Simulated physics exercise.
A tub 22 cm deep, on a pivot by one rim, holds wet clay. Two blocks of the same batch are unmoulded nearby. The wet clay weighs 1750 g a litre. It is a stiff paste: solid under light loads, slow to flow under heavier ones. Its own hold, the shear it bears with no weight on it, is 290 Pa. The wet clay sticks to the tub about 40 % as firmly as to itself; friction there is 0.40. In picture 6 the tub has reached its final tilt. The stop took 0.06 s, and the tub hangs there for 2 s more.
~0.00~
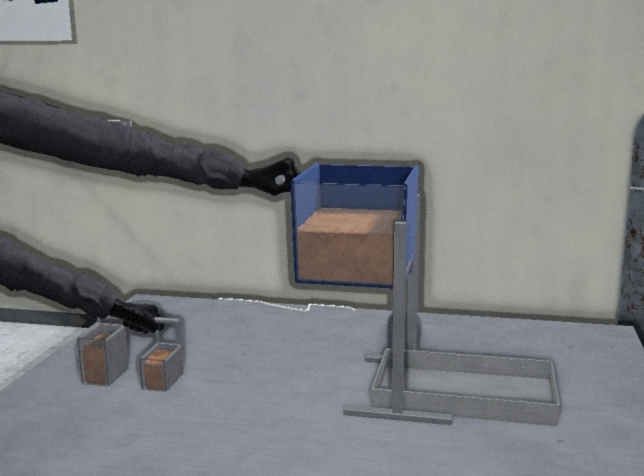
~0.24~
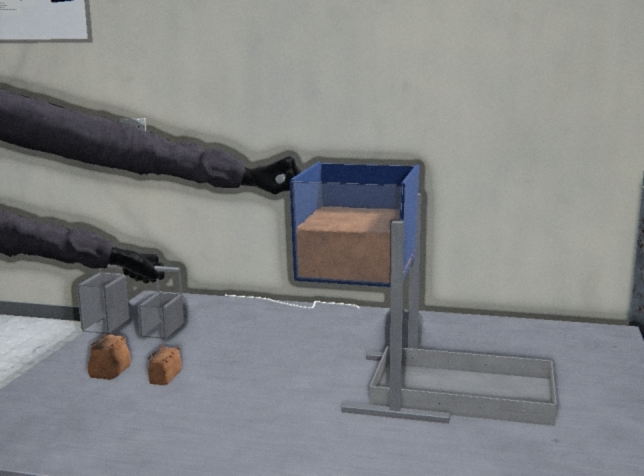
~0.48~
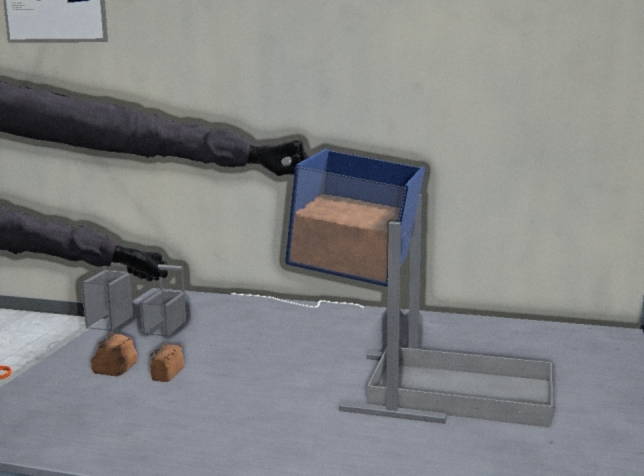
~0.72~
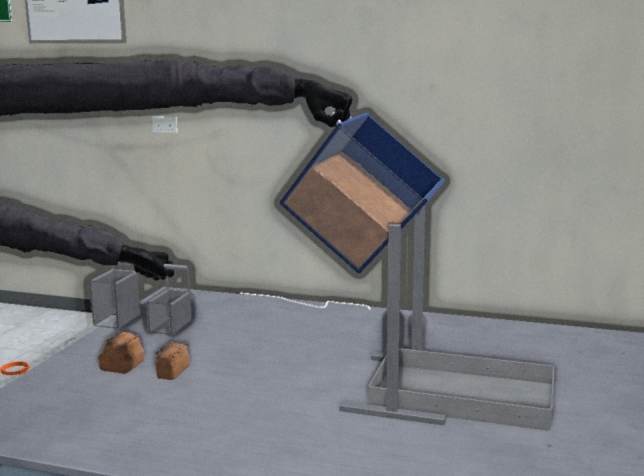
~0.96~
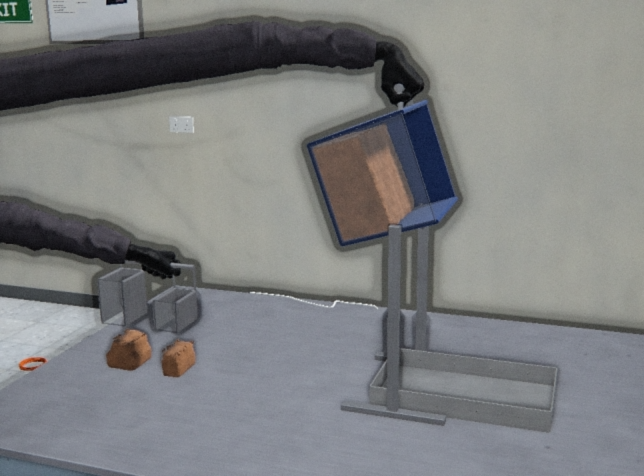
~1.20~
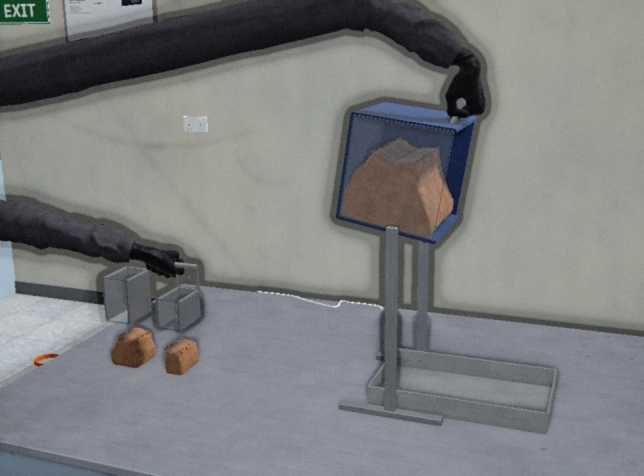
Two dark-sleeved arms with black hands reach in from the left over a grey table against a pale wall, seen from the front and slightly above. The upper hand holds a blue tub of brown clay on a grey stand above a shallow tray, while the lower lifts two grey moulds off two small brown blocks, which slump slightly. The upper hand then swings the tub over to the right onto its side, the clay shifting into a peaked mound inside, as the view drifts slightly left.
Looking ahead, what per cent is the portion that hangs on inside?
The portion that hangs on inside is near 44 %.
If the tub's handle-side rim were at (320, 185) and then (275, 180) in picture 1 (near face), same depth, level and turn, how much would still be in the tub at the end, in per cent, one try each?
In that order: 55 %, 40 %.
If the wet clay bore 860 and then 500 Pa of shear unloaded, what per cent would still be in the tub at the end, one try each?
In that order: 50 %, 55 %.
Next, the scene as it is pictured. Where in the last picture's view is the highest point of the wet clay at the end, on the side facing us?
At about (358, 194).
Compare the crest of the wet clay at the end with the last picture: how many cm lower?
About 9 cm.
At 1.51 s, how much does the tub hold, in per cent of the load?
Some 55 per cent.
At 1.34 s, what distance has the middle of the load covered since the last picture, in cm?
Roughly 6 cm.
After 1.34 s, the tub is at 99 degrees and holds 78 %.
After 1.51 s, the tub is at 99 degrees and holds 55 %.
After 1.68 s, the tub is at 99 degrees and holds 46 %.
After 1.85 s, the tub is at 99 degrees and holds 44 %.
After 3.20 s, at the end, the tub is at 99 degrees and holds 44 %.
